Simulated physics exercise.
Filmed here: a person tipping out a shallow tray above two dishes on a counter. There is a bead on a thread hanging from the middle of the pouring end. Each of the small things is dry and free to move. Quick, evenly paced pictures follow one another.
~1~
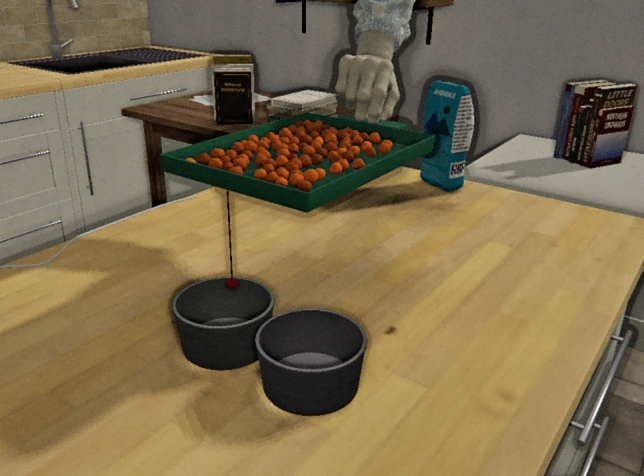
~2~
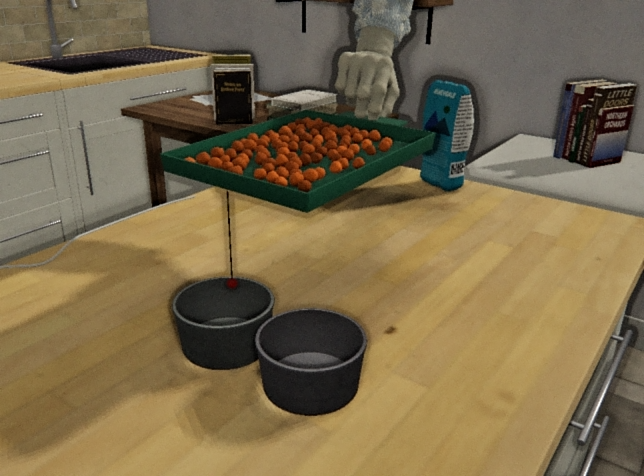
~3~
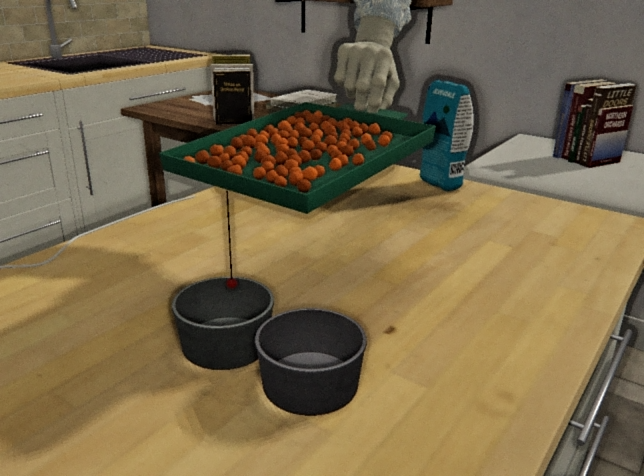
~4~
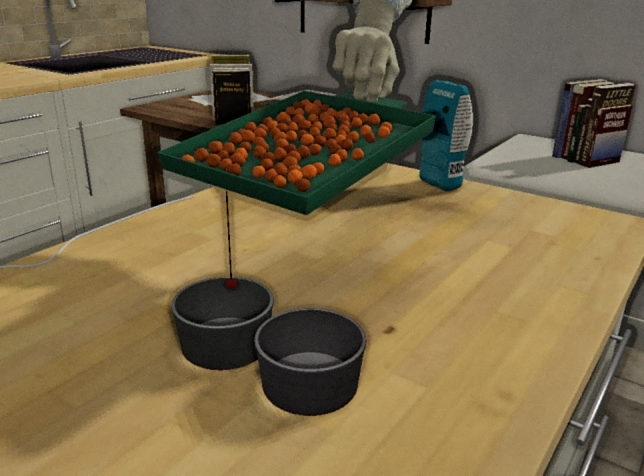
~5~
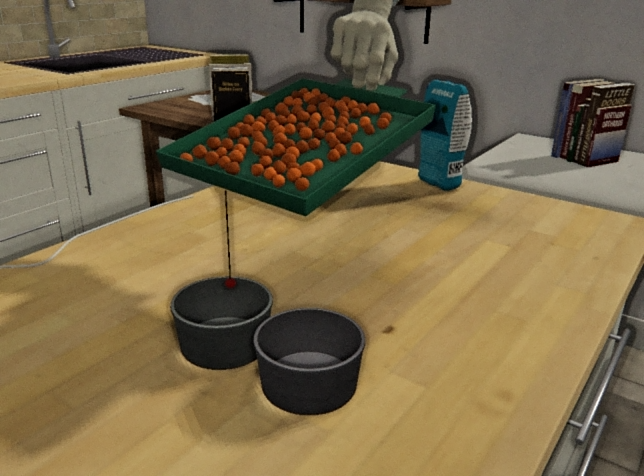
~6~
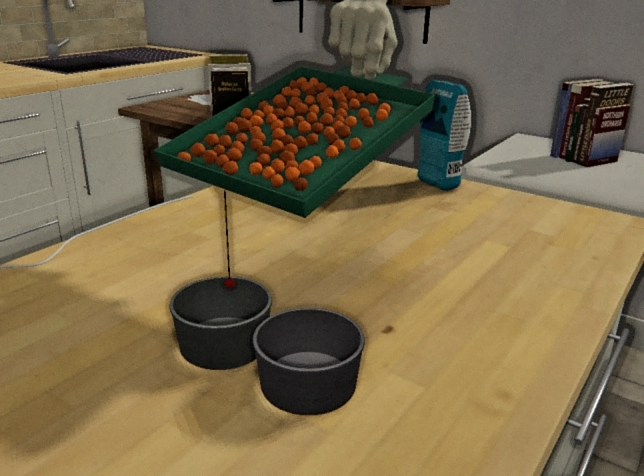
The video shows a gloved hand behind a green tray of small orange pieces above two dark dishes on a wooden counter, gradually raising its far side so the tray slants toward the viewer, while the pieces barely shift.
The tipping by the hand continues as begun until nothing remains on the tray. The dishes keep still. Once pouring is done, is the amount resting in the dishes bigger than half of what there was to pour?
The dishes save the lesser portion.
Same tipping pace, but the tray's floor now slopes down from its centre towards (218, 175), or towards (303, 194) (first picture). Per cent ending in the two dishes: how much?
The first try yields 20 percent and the second 70 percent.
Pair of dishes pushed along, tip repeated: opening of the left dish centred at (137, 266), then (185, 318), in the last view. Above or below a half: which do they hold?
At place one not up to half; at place two in excess of half.
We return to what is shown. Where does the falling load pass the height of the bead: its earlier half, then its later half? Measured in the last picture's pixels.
Around (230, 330) and then (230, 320).
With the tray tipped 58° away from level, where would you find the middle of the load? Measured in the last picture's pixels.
In the last view, the load is centred near (259, 147).
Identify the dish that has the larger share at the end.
That would be the rightward one.
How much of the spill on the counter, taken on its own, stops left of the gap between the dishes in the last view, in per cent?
Estimate: About 90 percent.
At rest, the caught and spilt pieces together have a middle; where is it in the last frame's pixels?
I'd mark it at roughly (237, 391).
Soon, tray tipped steeply; nearly all on the tray; a stray few in the air.
A while on, tray tipped right over; nearly all on the tray; a stray few outside both.
Towards the end, tray tipped past a quarter turn; about a quarter in the right dish; a small part in the left dish; about two thirds outside both.
Finally, tray tipped past a quarter turn; about a quarter in the right dish; a small part in the left dish; about two thirds outside both.
